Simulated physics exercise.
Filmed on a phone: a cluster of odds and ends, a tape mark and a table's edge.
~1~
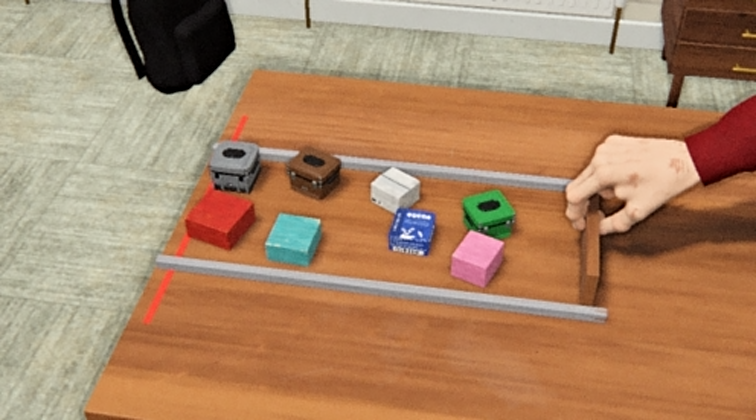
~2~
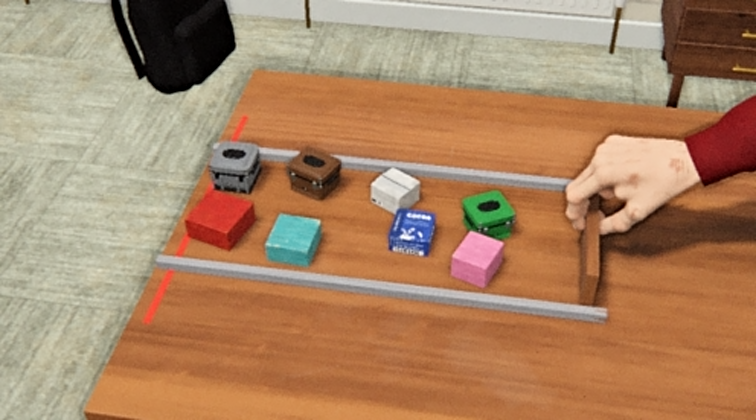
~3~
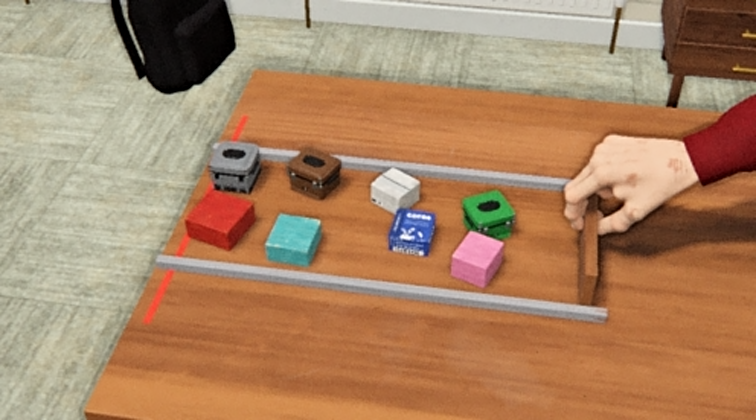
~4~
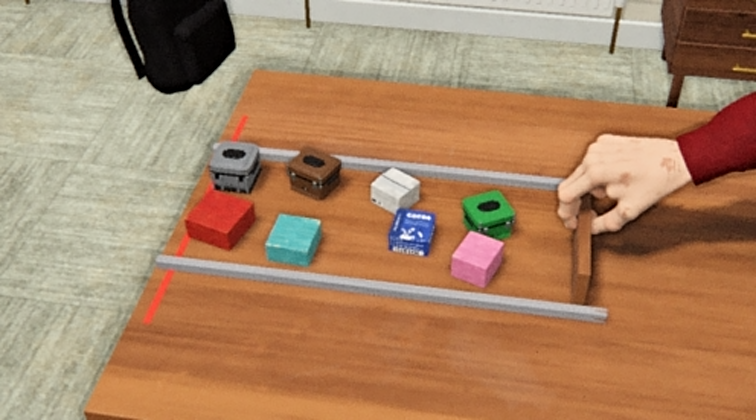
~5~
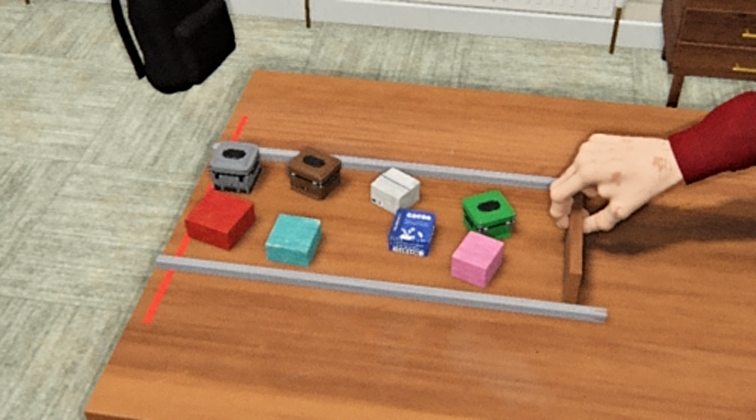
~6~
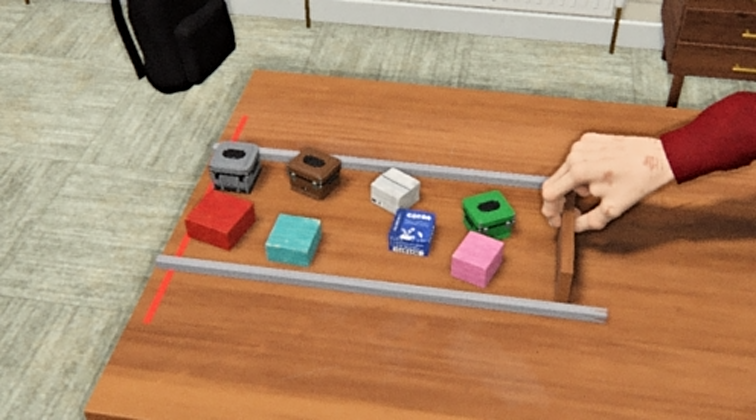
The video shows a hand holding a brown board upright between two grey rails on a wooden table, first keeping it still, then sliding it slightly left toward small cases, boxes and blocks, which stay in place.
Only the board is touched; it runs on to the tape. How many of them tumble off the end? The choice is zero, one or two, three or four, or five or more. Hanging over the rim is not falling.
In the end the number that fall off is five or more.
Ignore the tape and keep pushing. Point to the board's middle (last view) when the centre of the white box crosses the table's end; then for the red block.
At (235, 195) for the white box; at (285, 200) for the red block.
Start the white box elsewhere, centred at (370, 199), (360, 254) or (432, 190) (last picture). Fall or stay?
The white box tumbles off; drops off; survives.
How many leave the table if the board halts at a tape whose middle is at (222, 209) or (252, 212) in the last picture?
The counts: 6 and 3.
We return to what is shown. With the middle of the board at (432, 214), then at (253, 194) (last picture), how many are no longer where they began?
4 and 8.
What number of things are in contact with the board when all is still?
It touches 1.
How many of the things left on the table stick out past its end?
It comes to 1.
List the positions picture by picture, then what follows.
The first frame shows grey case (236, 166); red block (221, 219); brown case (315, 174); board (590, 231); tape (202, 206).
The second frame shows red block (221, 220); board (590, 231).
The third frame shows brown case (315, 174); white box (396, 192).
The fourth frame shows grey case (236, 167); blue box (412, 232).
The fifth frame shows red block (221, 220); pink block (477, 259).
The sixth frame shows grey case (236, 167); red block (221, 220); brown case (315, 174); board (566, 229); tape (202, 206).
Soon after, none off yet; grey case at rest near (236, 167); red block at rest near (221, 220); brown case at rest near (315, 174).
In the end, the number that fall off is five or more; gone, green case, blue box, white box, turquoise block, brown case, red block and grey case.
